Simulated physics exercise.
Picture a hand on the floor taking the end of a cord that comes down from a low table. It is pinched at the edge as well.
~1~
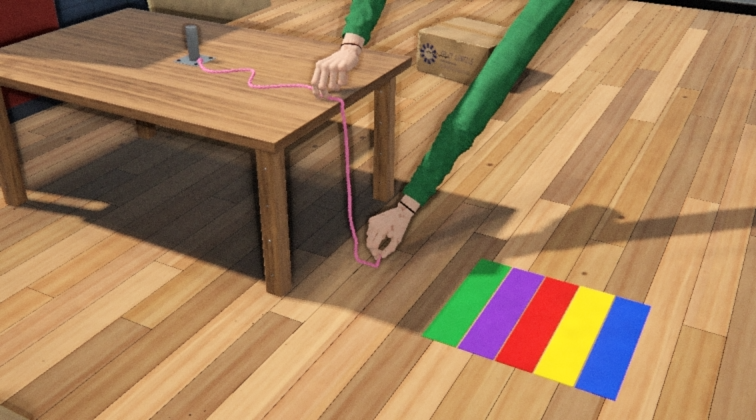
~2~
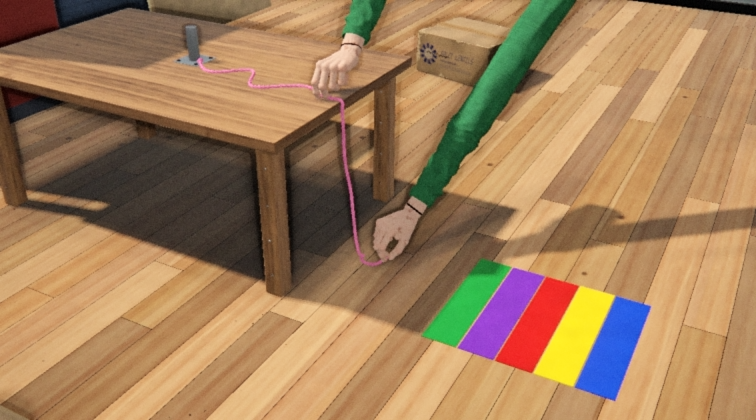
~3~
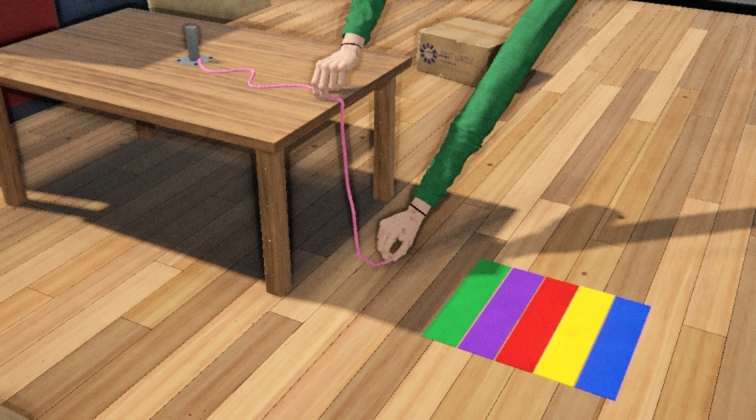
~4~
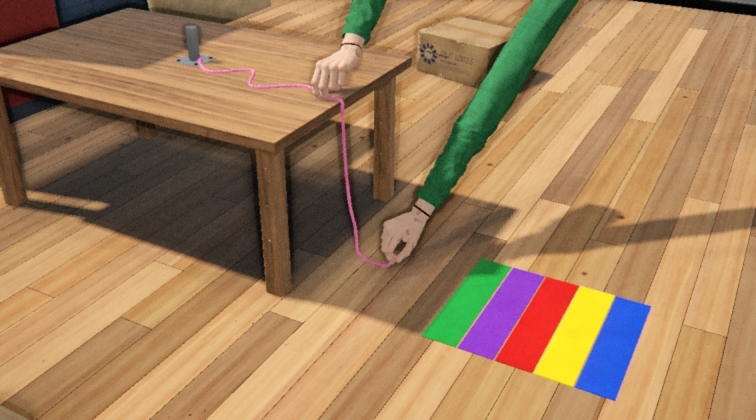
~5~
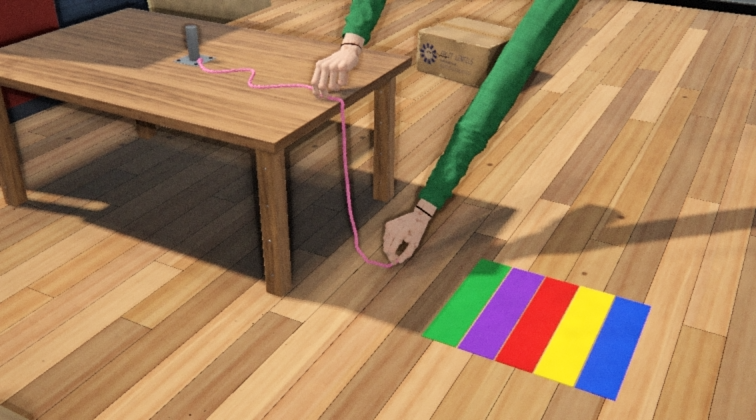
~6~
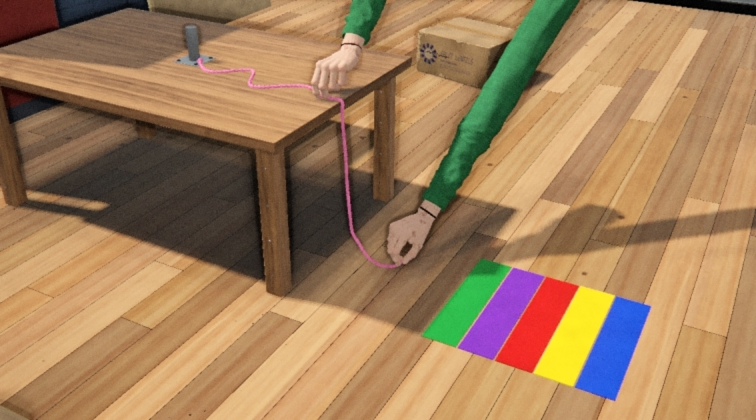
On a wooden plank floor in a room seen from above at an angle, a low brown table stands at left, with a cardboard box behind. A pink cord runs from a grey post across the tabletop, under one green-sleeved hand at the edge, and down to another hand near green, purple, red, yellow and blue stripes. The lower hand draws the cord's end slightly rightward, slowing, while the upper hand and camera stay still.
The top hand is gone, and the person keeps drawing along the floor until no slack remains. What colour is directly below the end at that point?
The colour below it is red.
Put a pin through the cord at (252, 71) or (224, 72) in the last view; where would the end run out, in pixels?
(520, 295); (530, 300).
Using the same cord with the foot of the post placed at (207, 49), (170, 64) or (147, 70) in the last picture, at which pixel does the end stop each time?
The first try gives about (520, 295), the second about (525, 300) and the third about (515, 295).
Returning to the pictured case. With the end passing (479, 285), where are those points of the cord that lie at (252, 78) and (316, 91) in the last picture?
Approx. (279, 80); approx. (347, 113).
A little later, end near (479, 285); over green.
Next, end near (519, 297); over purple.
When it is tight, end near (544, 304); over red. It gets as far as the red strip.
